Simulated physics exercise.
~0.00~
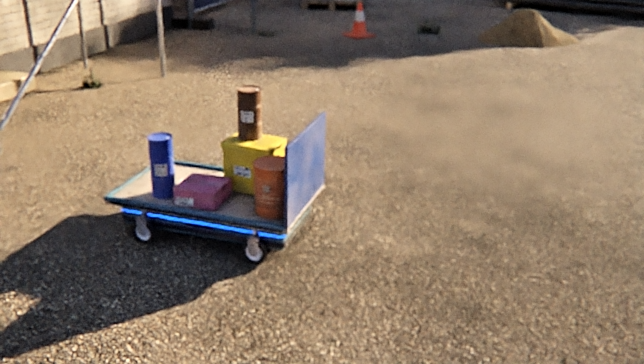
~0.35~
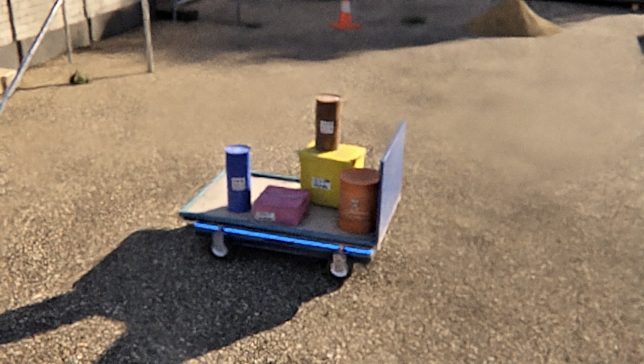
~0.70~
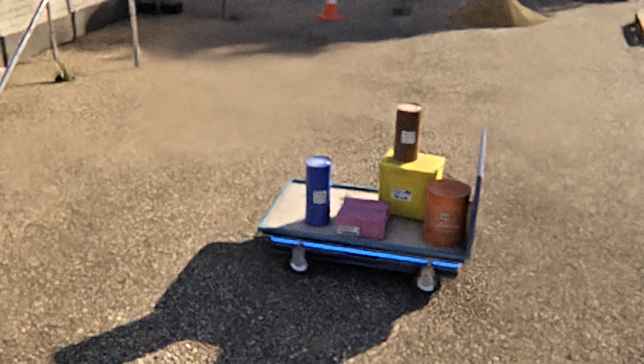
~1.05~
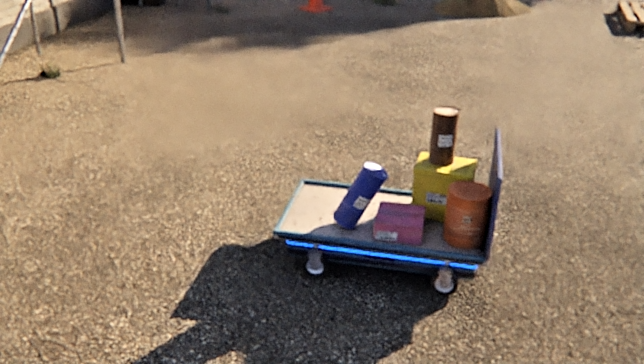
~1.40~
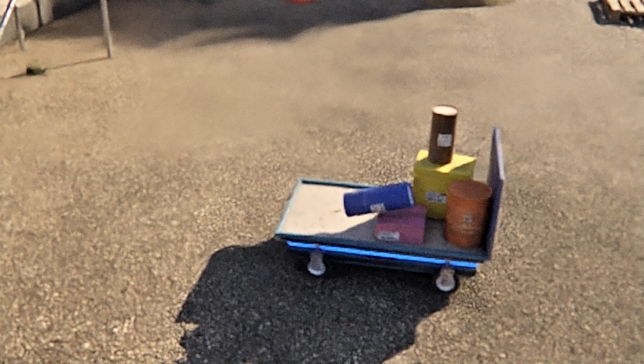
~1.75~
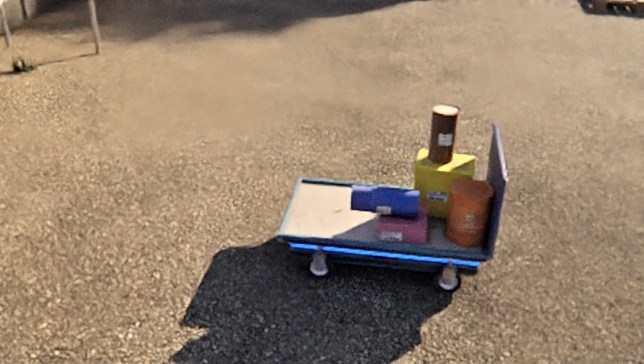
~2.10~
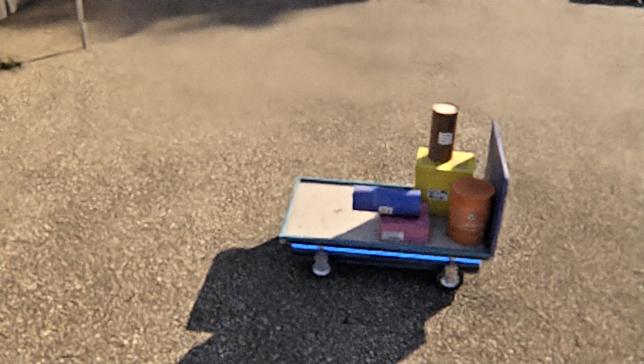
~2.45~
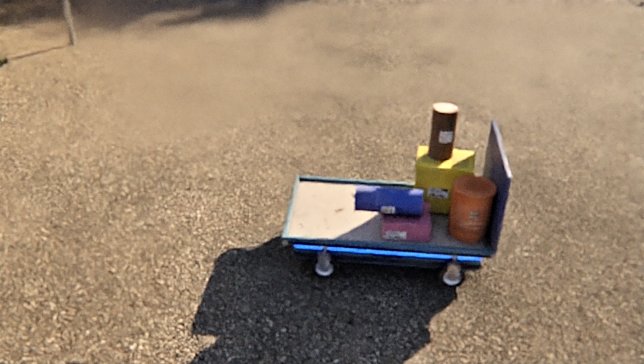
On a sunlit gravelly yard, seen from slightly above, a flat blue-edged cart with an upright board at its right end carries five things. A blue canister stands at the left beside a low pink parcel, a brown canister sits on top of a yellow tote, and an orange pail stands near the board. The cart rolls to the right, its load upright, then comes to a stop. As it does, the blue canister tips to the right and falls onto its side against the pink parcel. It stays lying there, while the brown canister, tote and pail remain upright.
